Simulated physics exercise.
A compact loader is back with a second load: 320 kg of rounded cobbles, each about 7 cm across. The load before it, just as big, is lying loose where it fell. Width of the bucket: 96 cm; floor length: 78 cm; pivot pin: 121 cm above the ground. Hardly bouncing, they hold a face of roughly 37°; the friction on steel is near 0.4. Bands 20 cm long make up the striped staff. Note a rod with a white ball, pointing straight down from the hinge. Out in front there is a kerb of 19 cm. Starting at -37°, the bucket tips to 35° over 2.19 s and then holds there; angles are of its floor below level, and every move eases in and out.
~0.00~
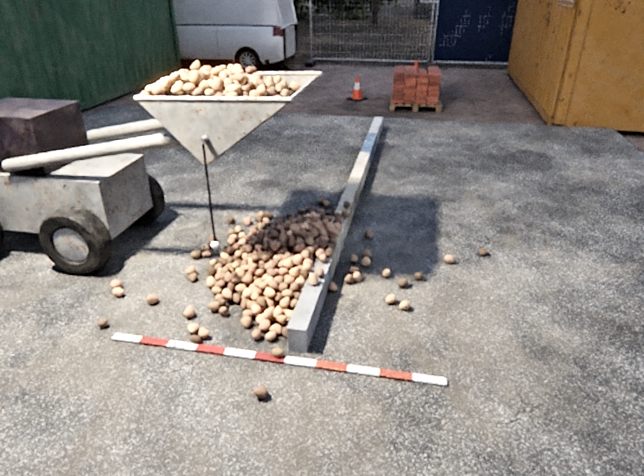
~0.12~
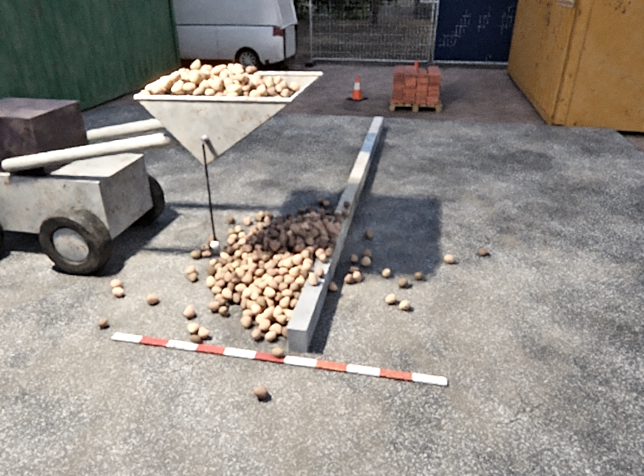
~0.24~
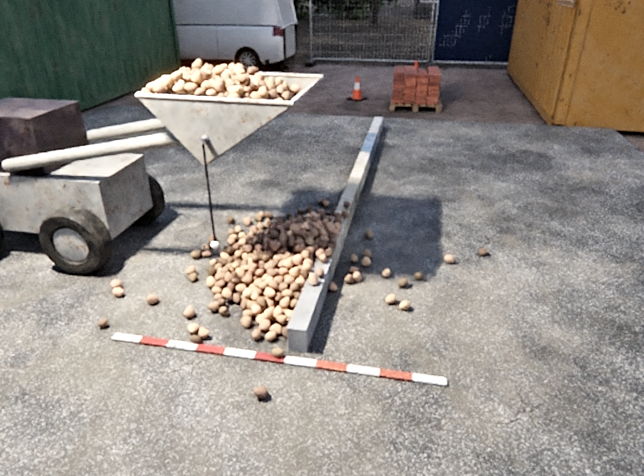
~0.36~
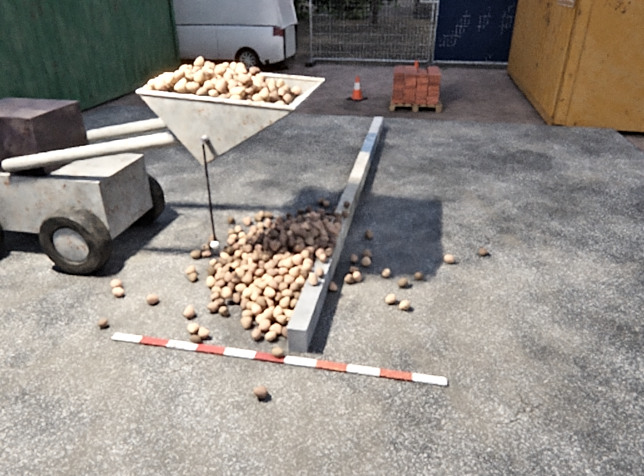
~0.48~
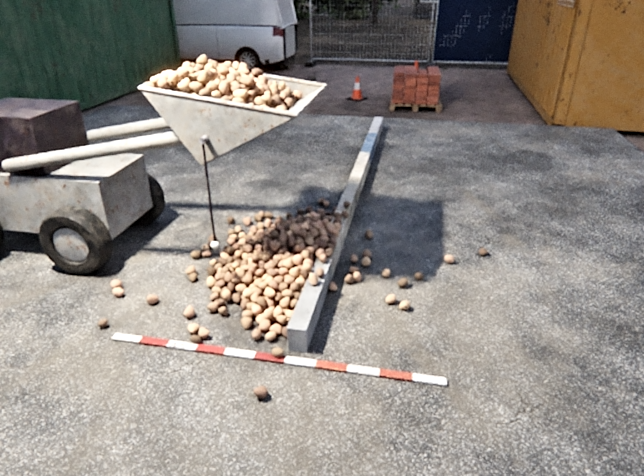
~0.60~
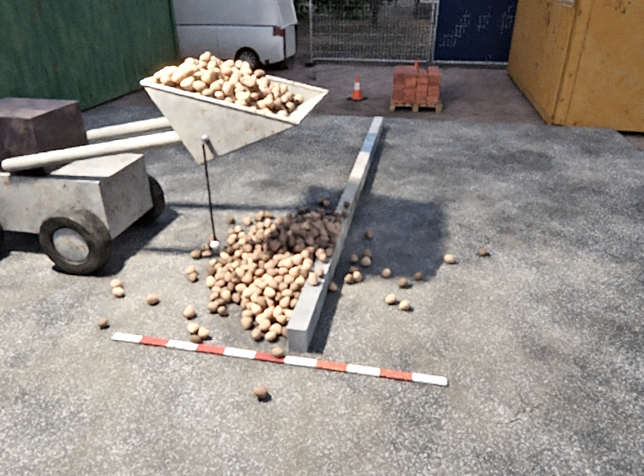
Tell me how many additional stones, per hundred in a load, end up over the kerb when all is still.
Some 87 in every hundred.
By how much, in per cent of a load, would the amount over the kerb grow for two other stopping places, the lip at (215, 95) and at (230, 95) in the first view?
Near 5 in a hundred first, near 15 in a hundred second.
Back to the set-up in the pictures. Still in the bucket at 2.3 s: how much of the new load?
Estimate: 20 % remaining inside, roughly.
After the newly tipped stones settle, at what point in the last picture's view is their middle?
(373, 263).
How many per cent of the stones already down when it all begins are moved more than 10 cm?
Close to 5 per cent.
After 1.6 s the floor is at 24°; in per cent of one load, 92 in the bucket, 105 on this side of the kerb, 3 over the kerb; the foremost stones are at (414, 275).
After 2.3 s the floor is at 35°; in per cent of one load, 22 in the bucket, 131 on this side of the kerb, 46 over the kerb; the foremost stones are at (440, 261).
After 2.6 s the floor is at 35°; in per cent of one load, 1 in the bucket, 124 on this side of the kerb, 75 over the kerb; the foremost stones are at (481, 262).
After 5.0 s the floor is at 35°; in per cent of one load, 0 in the bucket, 111 on this side of the kerb, 89 over the kerb; the foremost stones are at (524, 261). Net gain over the kerb, 87.
